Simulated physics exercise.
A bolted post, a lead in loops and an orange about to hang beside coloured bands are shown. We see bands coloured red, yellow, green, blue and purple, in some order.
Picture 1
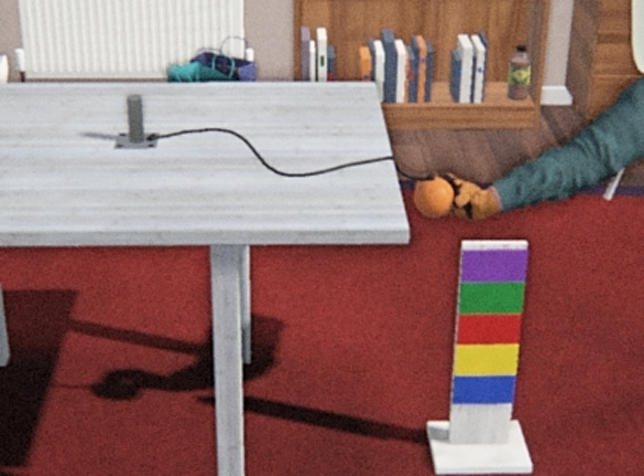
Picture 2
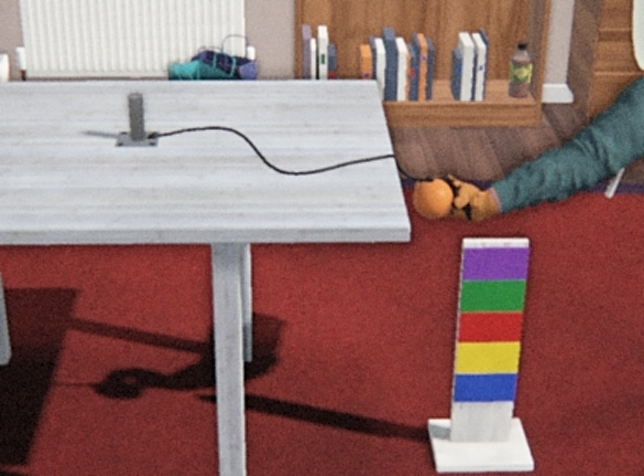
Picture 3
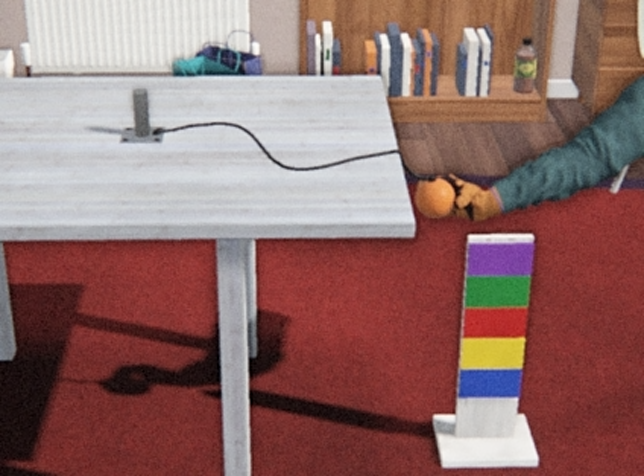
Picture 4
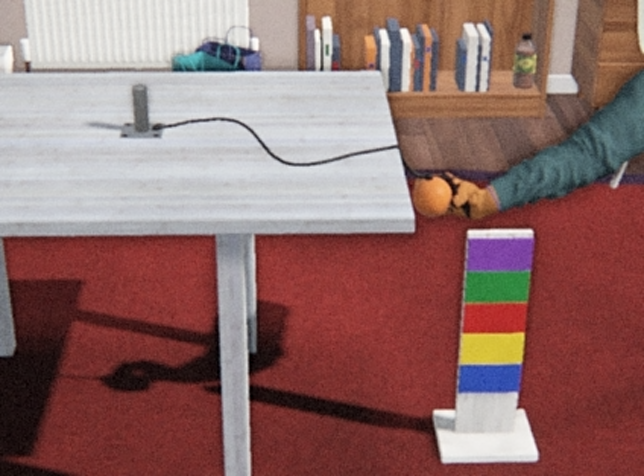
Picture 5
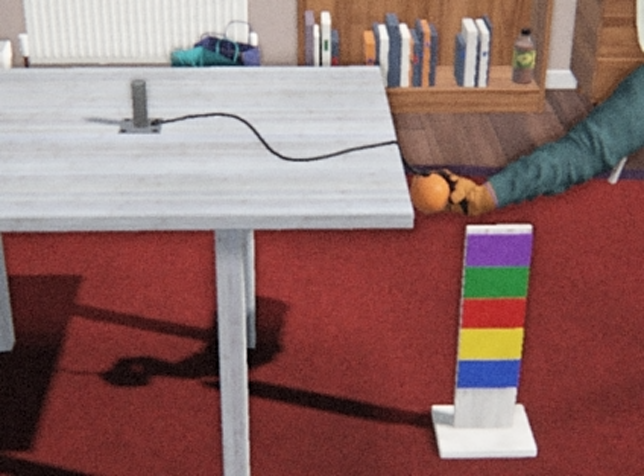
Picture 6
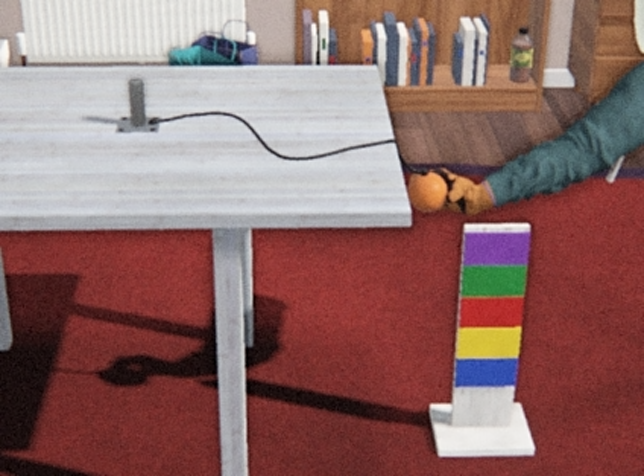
A hand at the end of a teal sleeve holds an orange just off the right edge of a pale grey table, seen from slightly above in a room with a red carpet. A dark lead curves from a small metal bracket across the tabletop toward the orange, above a white stand banded purple, green, red, yellow and blue. The hand and objects stay still while the camera shifts slightly.
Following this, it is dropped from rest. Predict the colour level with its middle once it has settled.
I would say green.
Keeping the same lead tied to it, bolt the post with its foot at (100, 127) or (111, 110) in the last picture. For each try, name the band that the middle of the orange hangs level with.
Taking them in turn: Purple; purple.
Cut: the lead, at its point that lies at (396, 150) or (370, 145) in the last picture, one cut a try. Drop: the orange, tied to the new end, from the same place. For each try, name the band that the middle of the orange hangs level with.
Cut one gives purple; cut two gives no band.
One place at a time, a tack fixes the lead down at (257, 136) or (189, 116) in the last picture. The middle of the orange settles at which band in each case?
In order: Purple; green.
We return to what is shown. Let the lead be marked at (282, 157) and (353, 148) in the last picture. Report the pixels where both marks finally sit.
(359, 136) for the first, (394, 181) for the second.
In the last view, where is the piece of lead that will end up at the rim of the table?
It is around (317, 157).
Soon after, orange near (418, 281); level with green.
After that, orange near (366, 278); level with green.
And then, orange near (397, 283); level with green.
In the end, orange near (393, 282); level with green. The lead holds its middle at green.
